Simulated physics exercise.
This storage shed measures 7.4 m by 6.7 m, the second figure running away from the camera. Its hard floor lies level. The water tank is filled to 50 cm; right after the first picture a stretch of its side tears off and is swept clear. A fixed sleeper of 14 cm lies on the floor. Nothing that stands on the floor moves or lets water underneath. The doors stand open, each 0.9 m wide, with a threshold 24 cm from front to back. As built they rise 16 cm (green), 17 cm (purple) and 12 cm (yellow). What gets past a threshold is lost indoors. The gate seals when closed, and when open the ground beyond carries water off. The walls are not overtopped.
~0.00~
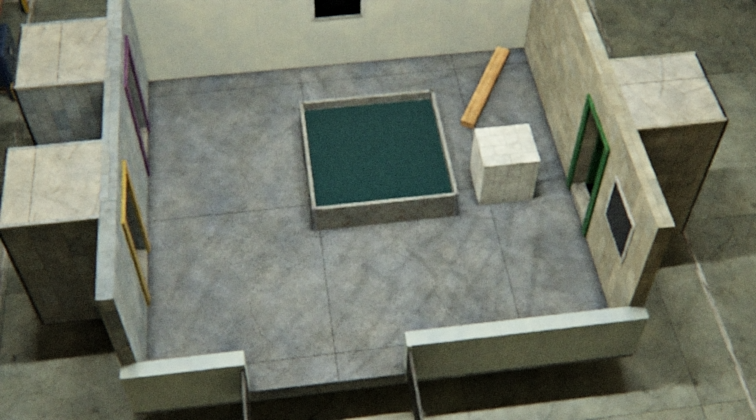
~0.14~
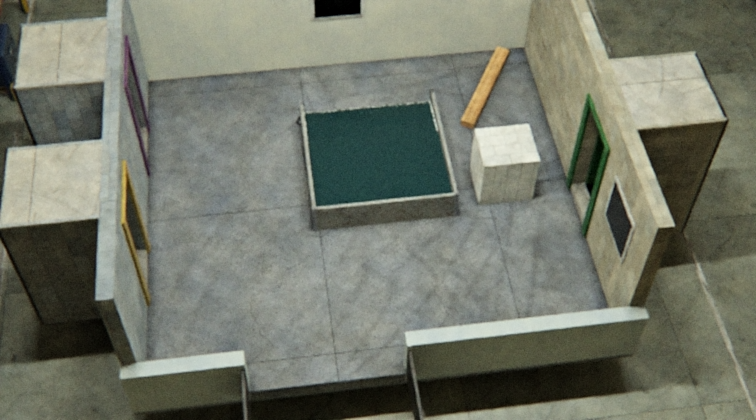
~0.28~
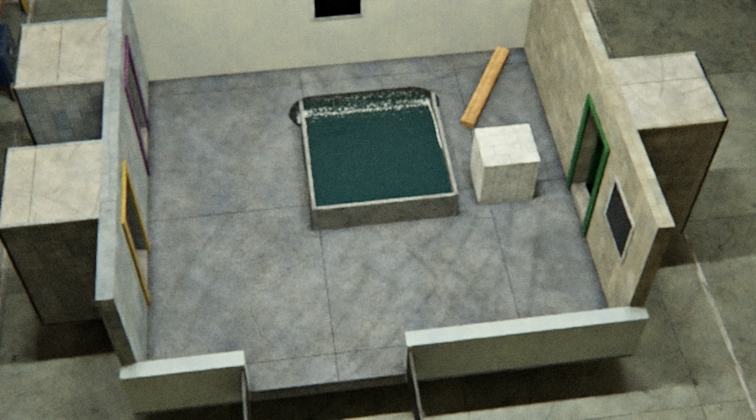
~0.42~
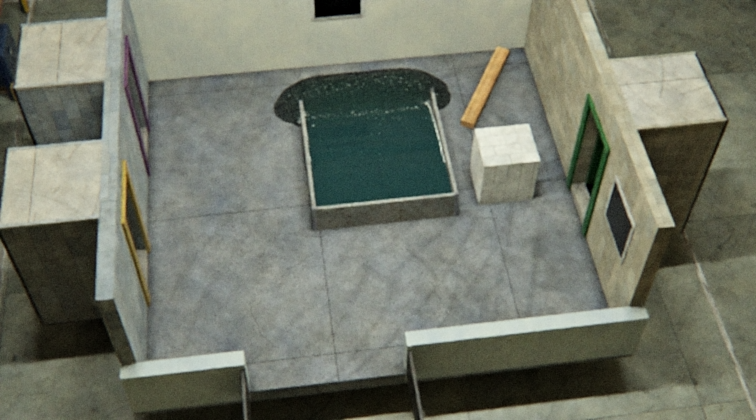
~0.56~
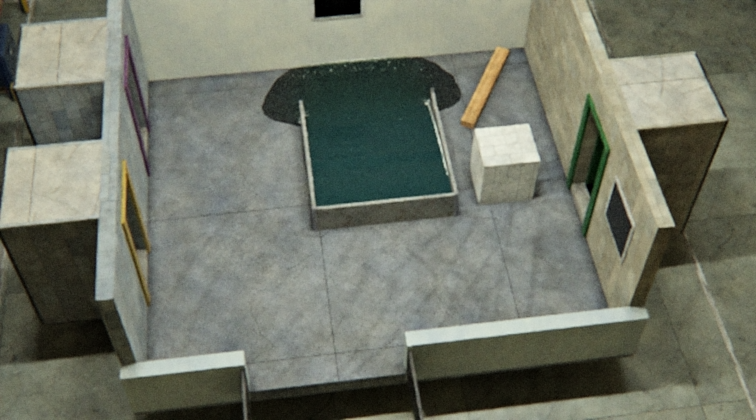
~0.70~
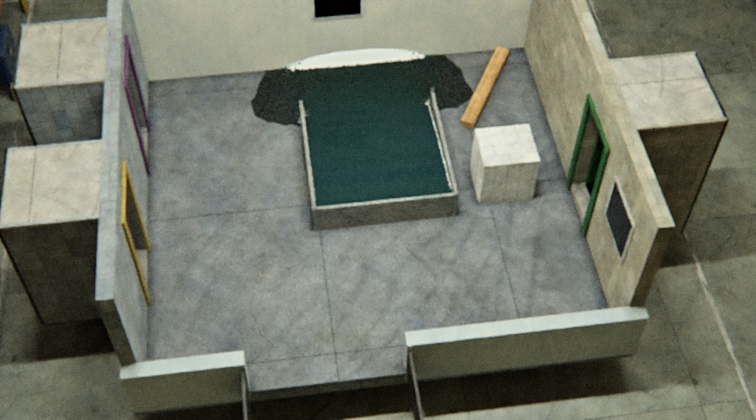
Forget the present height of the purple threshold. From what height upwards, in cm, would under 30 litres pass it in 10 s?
Close to 10 cm is just enough.
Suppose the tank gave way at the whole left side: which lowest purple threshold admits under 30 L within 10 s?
Then roughly 21 cm.
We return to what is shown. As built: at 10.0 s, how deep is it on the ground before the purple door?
Some 7.0 cm.
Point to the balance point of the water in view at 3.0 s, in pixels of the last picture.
Around (360, 109).
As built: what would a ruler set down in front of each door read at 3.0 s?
In cm: Green 0, purple 15, yellow 0.
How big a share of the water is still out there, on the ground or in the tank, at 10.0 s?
Some 94 per cent remains.
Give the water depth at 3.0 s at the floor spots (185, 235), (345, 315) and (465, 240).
Roughly 0, 0 and 0 cm, in turn.
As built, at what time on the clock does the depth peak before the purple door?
Around 3.8 s.
After 1.4 s water covers 15 % of the floor, deepest (38 cm) near (356, 76); it has not reached the purple door.
After 3.0 s water covers 30 % of the floor, deepest (34 cm) near (482, 58); 15 cm at the purple door, 0 litres in over its 17 cm threshold.
After 10.0 s water covers 95 % of the floor, deepest (10 cm) near (326, 66); 7 cm at the purple door, 1 litre in over its 17 cm threshold.
At the purple door as built, the water arrived by 2.7 s and peaked near 17 cm at 3.8 s.
Run again over the same 10 s with other heights there, 45 litres in over 8.5 cm, 19 litres over 11.5 cm. The limit of 30 litres is kept from about 10 cm up.
